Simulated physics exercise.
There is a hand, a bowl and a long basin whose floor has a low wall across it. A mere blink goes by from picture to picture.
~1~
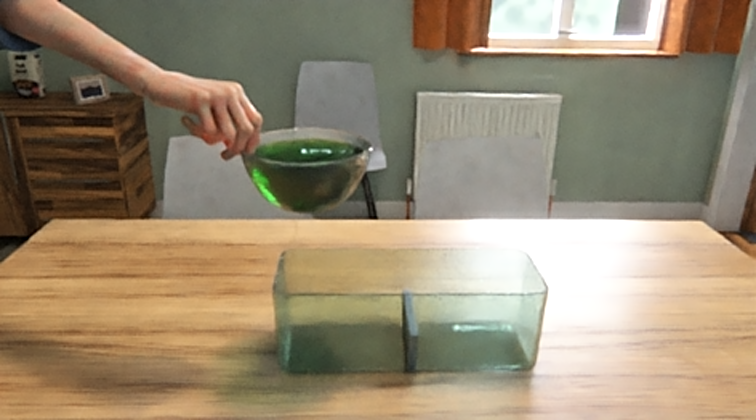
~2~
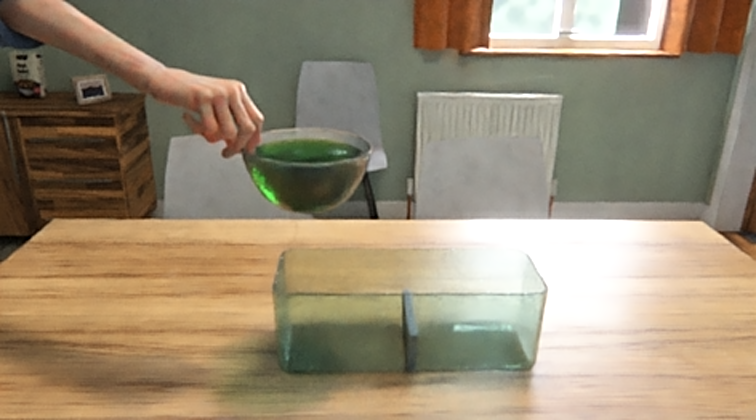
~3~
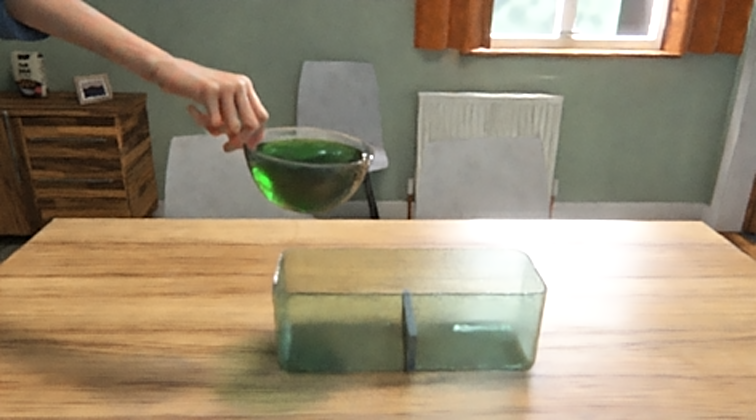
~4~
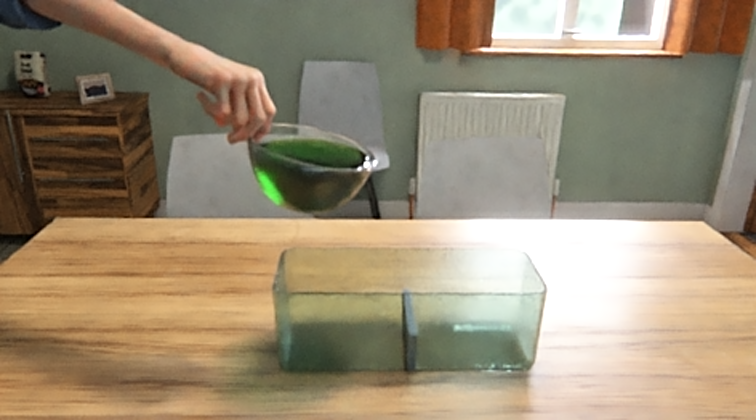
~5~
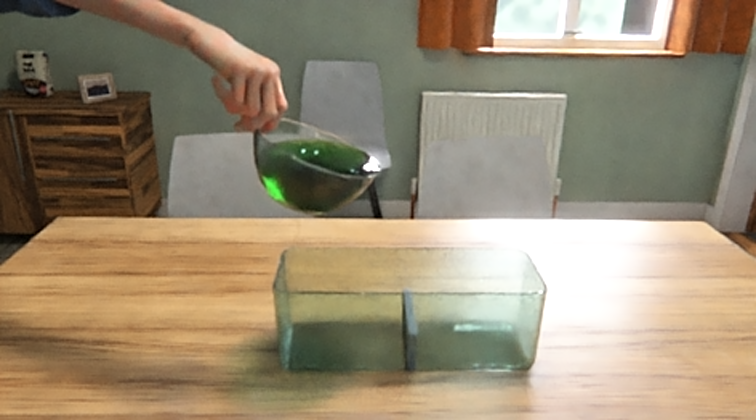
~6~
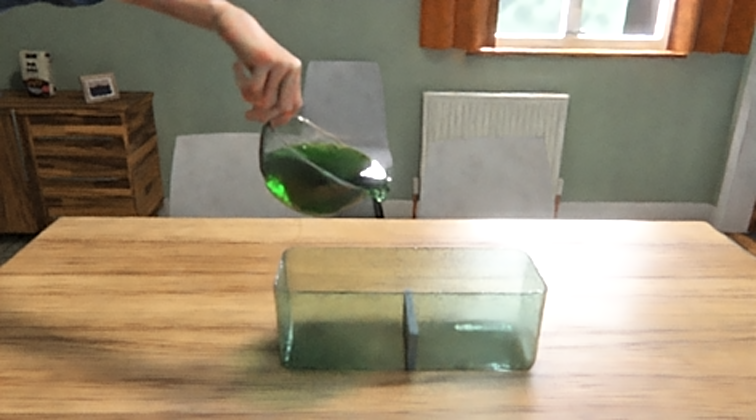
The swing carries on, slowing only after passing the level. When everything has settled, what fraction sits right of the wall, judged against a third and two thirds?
Most likely one third to two thirds will rest right of the wall.
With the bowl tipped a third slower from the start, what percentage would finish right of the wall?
Near 60 %.
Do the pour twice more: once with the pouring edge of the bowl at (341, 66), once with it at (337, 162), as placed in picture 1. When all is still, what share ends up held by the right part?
Roughly 35 in a hundred the first time and 10 in a hundred the second.
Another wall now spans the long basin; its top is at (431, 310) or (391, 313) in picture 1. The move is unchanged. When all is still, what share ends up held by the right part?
15 % and 70 %, roughly.
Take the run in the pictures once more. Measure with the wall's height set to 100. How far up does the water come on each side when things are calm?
Close to 30 for the left and 30 for the right.
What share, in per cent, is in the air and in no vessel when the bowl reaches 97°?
Near 30 parts in a hundred.
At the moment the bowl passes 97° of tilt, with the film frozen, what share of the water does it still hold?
10 %.
A moment on, the bowl is tipped on its side and 9 per cent is still to pour, 19 is left of the wall and 42 right of it.
Next, the bowl is tipped right over and 0 per cent is still to pour, 49 is left of the wall and 45 right of it.
Then the bowl is tipped right over and 0 per cent is still to pour, 48 is left of the wall and 47 right of it.
Later the bowl is tipped right over and 0 per cent is still to pour, 49 is left of the wall and 47 right of it.
Finally, 49 per cent lies left of the wall, 47 right of it and 5 outside.
